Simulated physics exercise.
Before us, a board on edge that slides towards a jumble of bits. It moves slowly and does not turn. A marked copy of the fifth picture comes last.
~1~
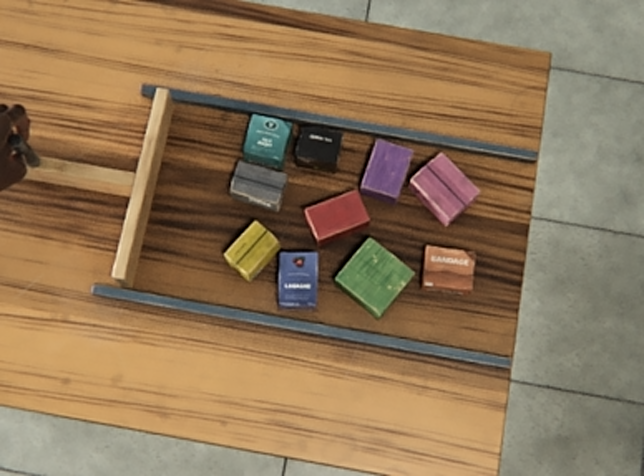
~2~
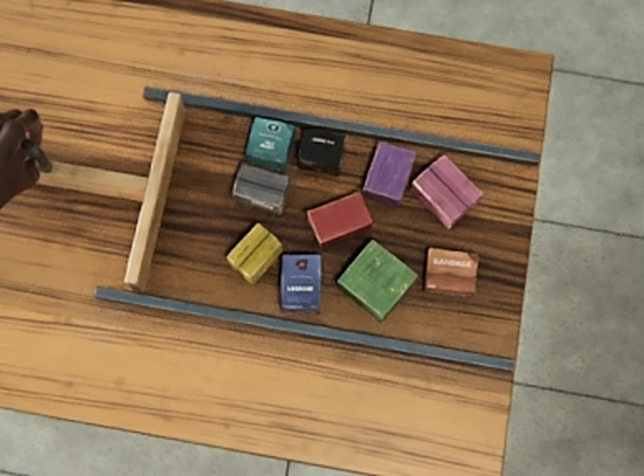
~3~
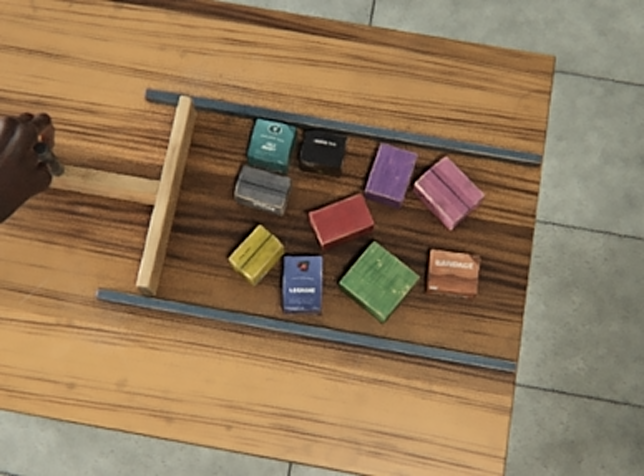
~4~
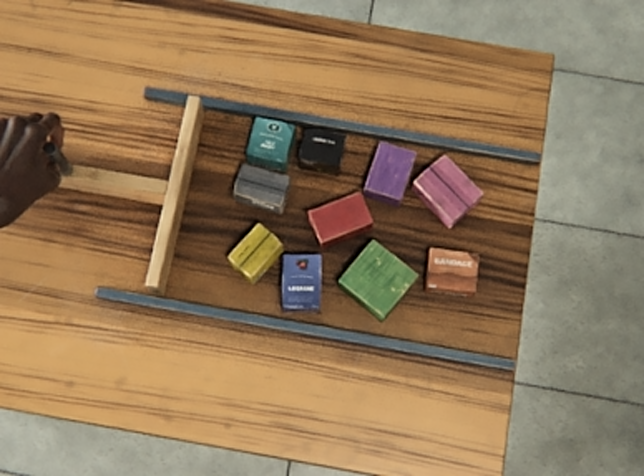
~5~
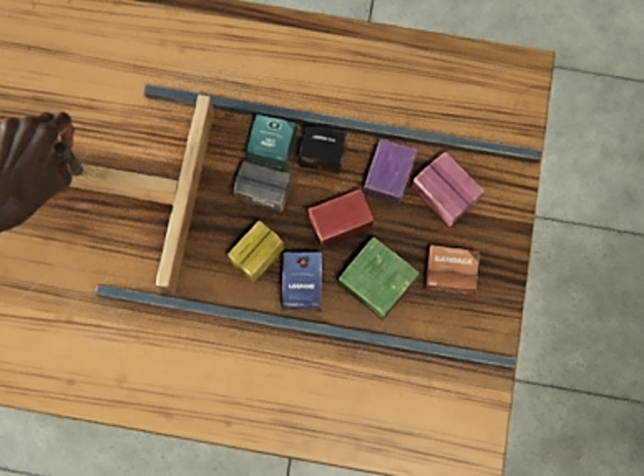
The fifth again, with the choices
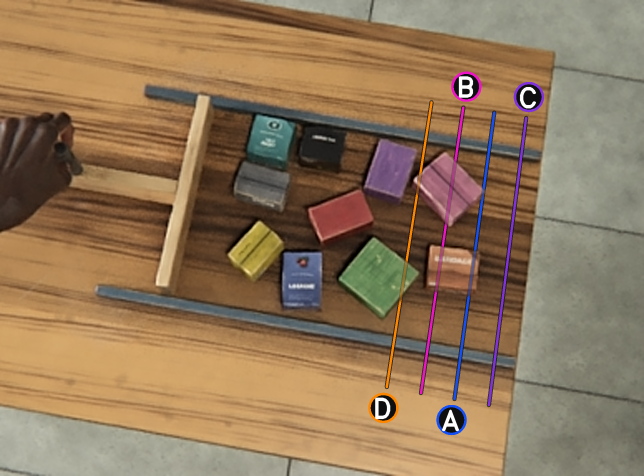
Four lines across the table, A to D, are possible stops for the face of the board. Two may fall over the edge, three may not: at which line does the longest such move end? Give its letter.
No third one falls up to D.
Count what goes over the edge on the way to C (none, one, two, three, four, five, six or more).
In all, six or more.
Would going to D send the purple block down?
No.
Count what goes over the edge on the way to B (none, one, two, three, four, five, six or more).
By then, four.
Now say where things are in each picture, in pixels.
Black packet (319, 150); green block (374, 279); purple block (387, 173), in the first frame.
Board (153, 185); grey box (262, 189), in the second frame.
Board (165, 189); orange box (452, 275), in the third frame.
Board (174, 189); turquoise box (271, 145), in the fourth frame.
Board (184, 188); yellow box (257, 252); black packet (323, 150); green block (378, 279), in the fifth frame.
On the marked copy, A at (475, 250); B at (443, 245); C at (508, 256); D at (410, 239).
Taking D. A third of the way, board (264, 202); black packet (348, 154); turquoise box (306, 149).
Two thirds of the way, board (347, 216); pink box (513, 206); orange box (501, 272).
When it is over, board (408, 227); pink box over the edge; orange box over the edge; two fallen.
As for the rest, A drops six; B drops four; C drops nine.
